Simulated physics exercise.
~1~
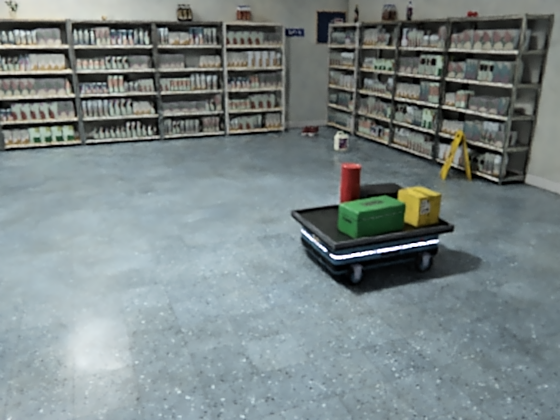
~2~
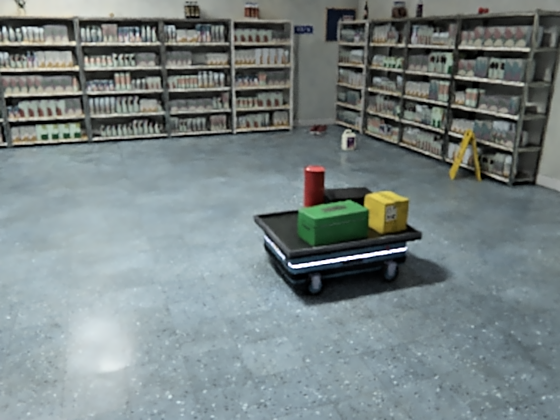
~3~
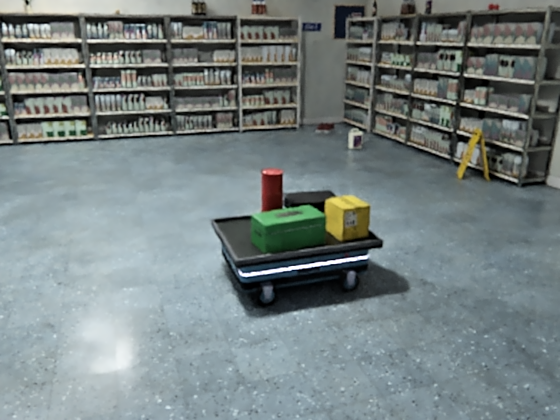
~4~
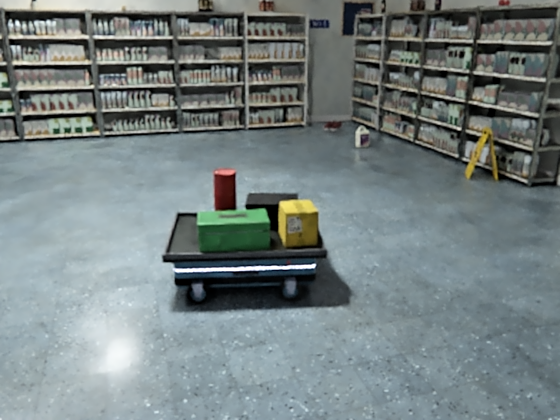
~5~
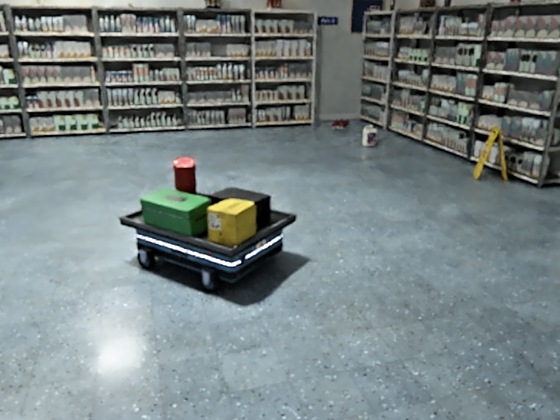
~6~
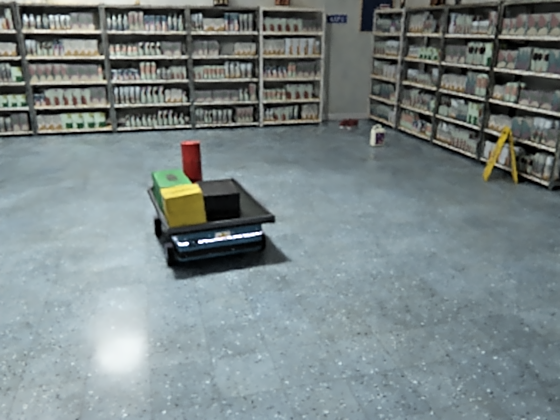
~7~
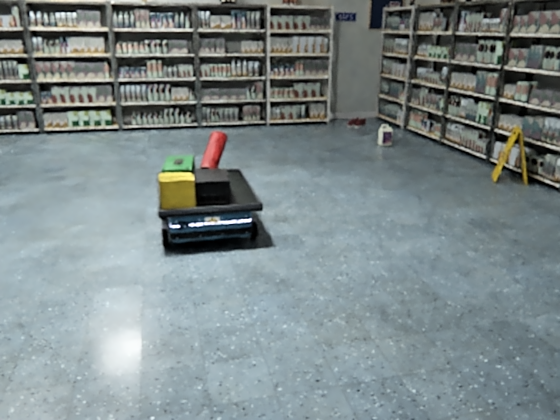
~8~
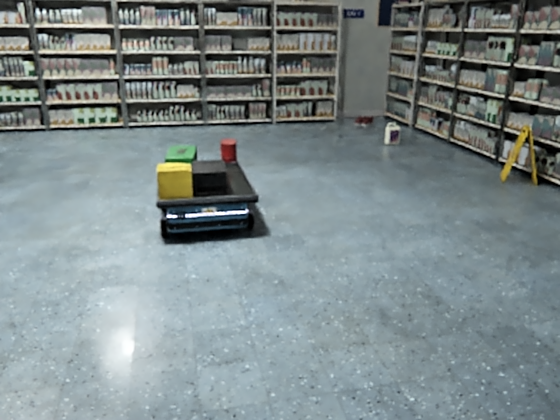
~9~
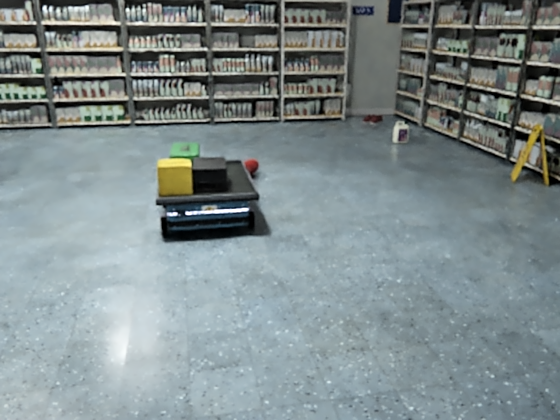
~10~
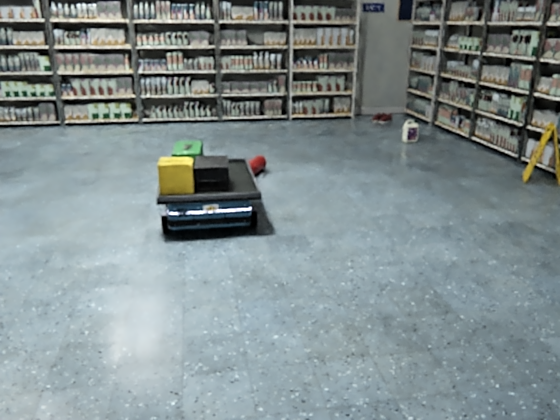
The video shows a cart carrying a green toolbox, black crate, yellow parcel and red canister moving left across a shop floor, then turning away toward the shelves. The canister tips, falls off and lies on the floor beside the stopped cart, while the other items stay aboard.
